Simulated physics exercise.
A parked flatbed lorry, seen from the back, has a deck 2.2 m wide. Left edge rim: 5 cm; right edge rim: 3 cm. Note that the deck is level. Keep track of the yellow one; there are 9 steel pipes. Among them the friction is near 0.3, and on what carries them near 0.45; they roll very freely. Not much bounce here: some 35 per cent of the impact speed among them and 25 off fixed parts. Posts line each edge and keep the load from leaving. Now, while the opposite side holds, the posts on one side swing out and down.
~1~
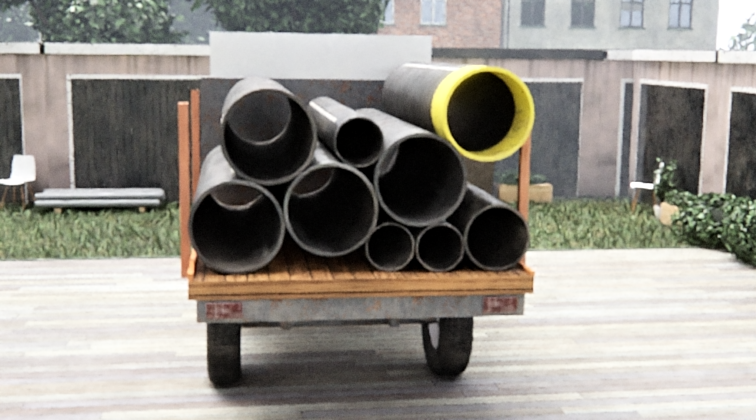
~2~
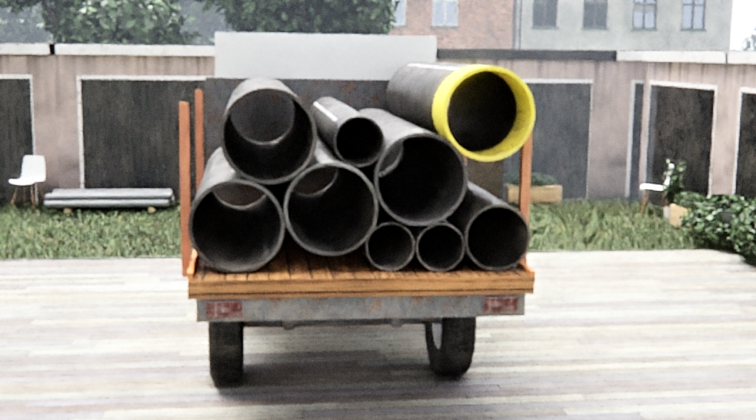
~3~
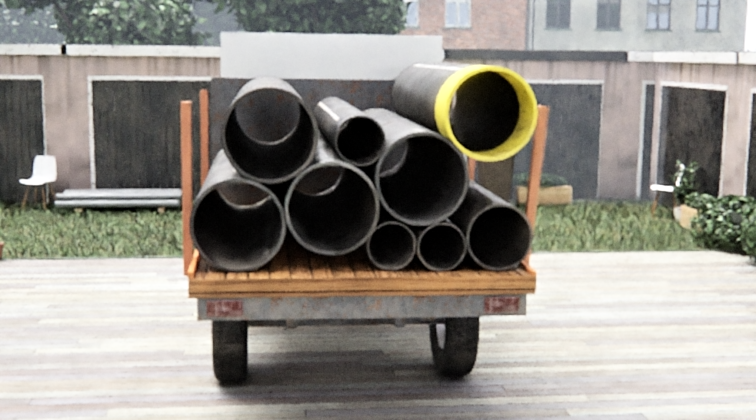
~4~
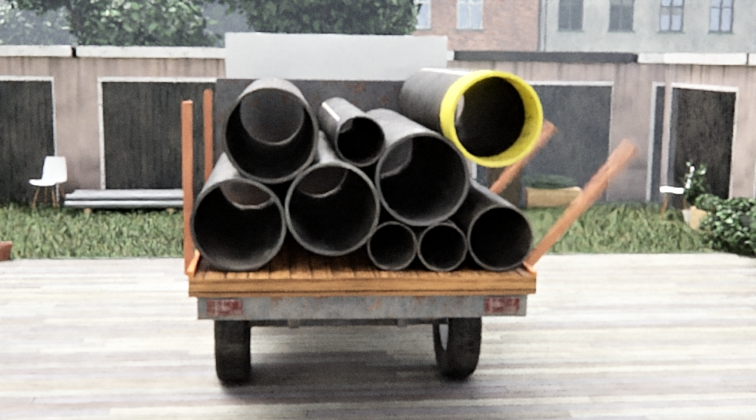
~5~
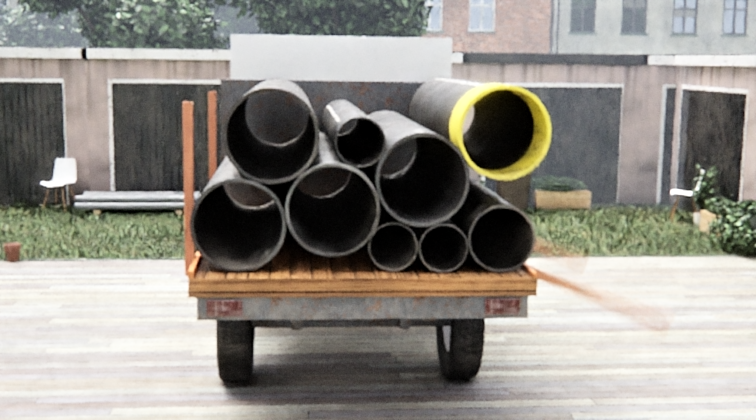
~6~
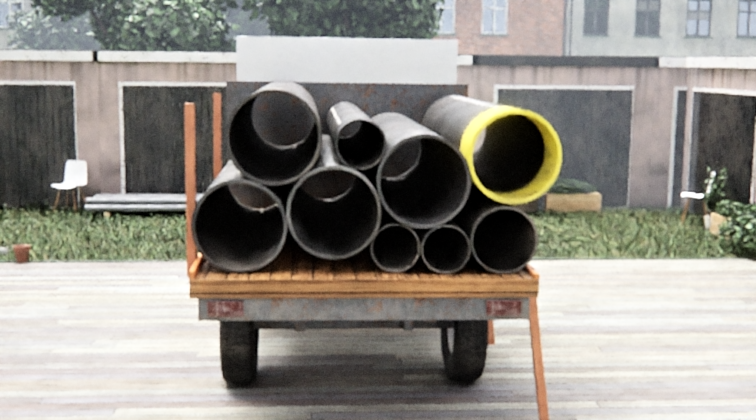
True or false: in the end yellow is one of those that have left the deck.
True.
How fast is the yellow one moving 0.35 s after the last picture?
About 1.5 m/s.
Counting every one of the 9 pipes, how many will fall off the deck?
It comes to 1.
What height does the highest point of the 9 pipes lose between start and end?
The top drops by around 20 cm.
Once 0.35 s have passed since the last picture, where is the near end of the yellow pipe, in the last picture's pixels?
It should be close to pixel (569, 178).
Then, 0.4 s past the sixth picture, yellow is dropping off the right side; 1 off so far.
Then, 0.6 s past the sixth picture, yellow is dropping off the right side; 1 off so far.
Finally (4.4 s after the last picture), yellow is down on the right; 1 off so far.
